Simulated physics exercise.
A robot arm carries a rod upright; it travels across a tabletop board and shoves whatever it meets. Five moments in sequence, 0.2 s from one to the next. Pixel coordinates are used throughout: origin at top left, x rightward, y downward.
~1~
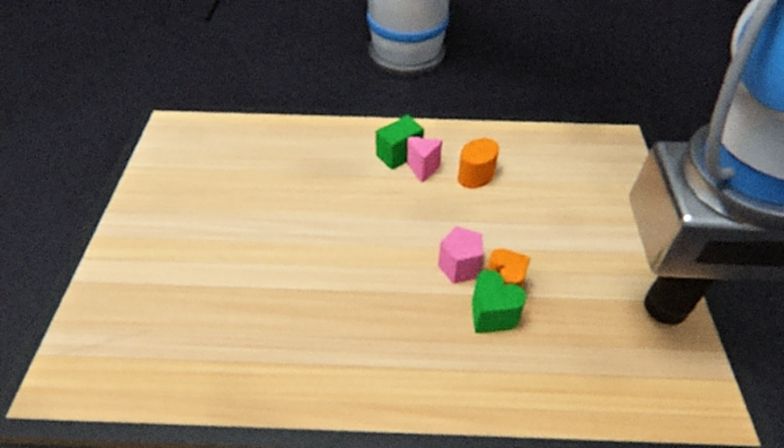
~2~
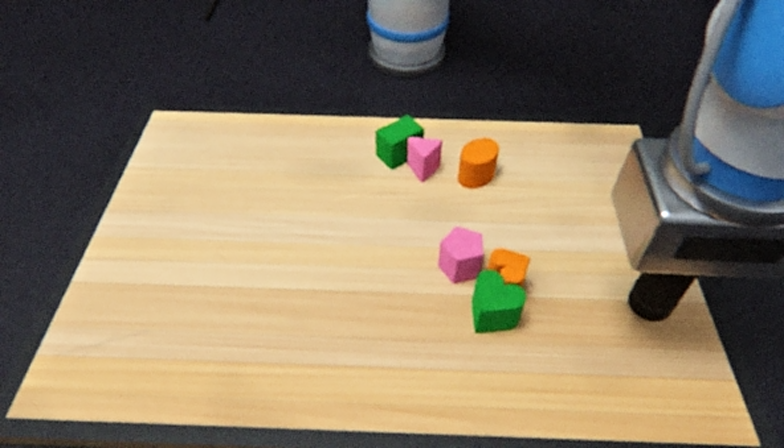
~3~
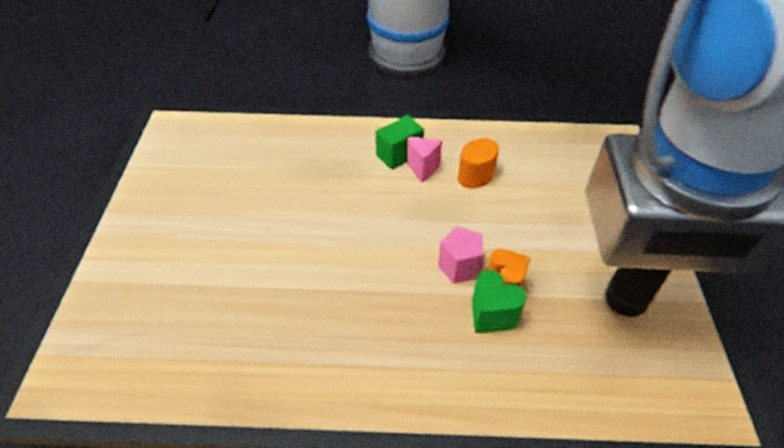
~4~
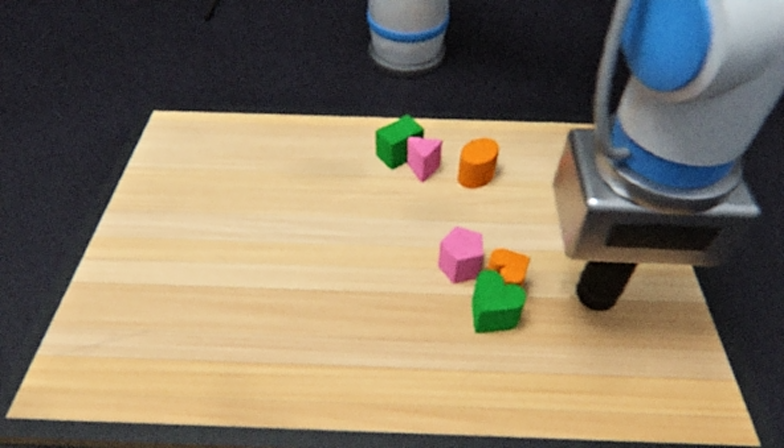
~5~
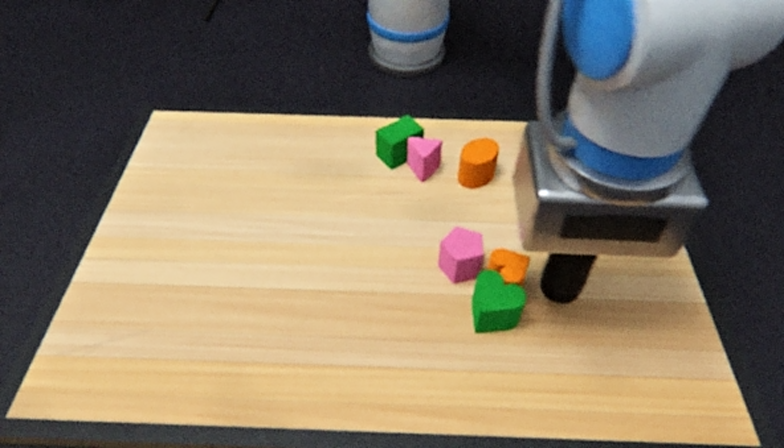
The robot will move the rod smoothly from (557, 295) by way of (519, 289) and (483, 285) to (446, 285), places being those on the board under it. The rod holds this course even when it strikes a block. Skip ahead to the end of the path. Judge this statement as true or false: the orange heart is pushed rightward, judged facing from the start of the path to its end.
The statement is false.
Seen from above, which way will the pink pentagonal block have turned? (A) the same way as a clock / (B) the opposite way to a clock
A (the same way as a clock)
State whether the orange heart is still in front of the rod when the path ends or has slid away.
At the end of the path, the rod is still pushing the orange heart ahead of it.
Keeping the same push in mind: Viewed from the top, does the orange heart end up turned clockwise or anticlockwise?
The sense of turning is anti-clockwise.
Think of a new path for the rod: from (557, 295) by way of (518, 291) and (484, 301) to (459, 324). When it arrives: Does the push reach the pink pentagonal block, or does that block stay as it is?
By then it is displaced.
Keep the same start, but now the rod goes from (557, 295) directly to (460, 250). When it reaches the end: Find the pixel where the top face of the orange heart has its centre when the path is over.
It sits at (473, 262).
The first path, step by step. One third of the way, rod at (521, 281); pink pentagonal block at (453, 240), turned 25° clockwise; green heart at (490, 294), turned 25° anticlockwise; orange heart at (489, 262), turned 20° anticlockwise.
Two thirds of the way, rod at (484, 278); pink pentagonal block at (439, 236), turned 75° clockwise; green heart at (474, 299), turned 75° anticlockwise; orange heart at (450, 263), turned 35° anticlockwise.
At the end, rod at (447, 277); pink pentagonal block at (428, 231), turned 110° clockwise; green heart at (470, 301), turned 90° anticlockwise; orange heart at (412, 265), turned 30° anticlockwise.
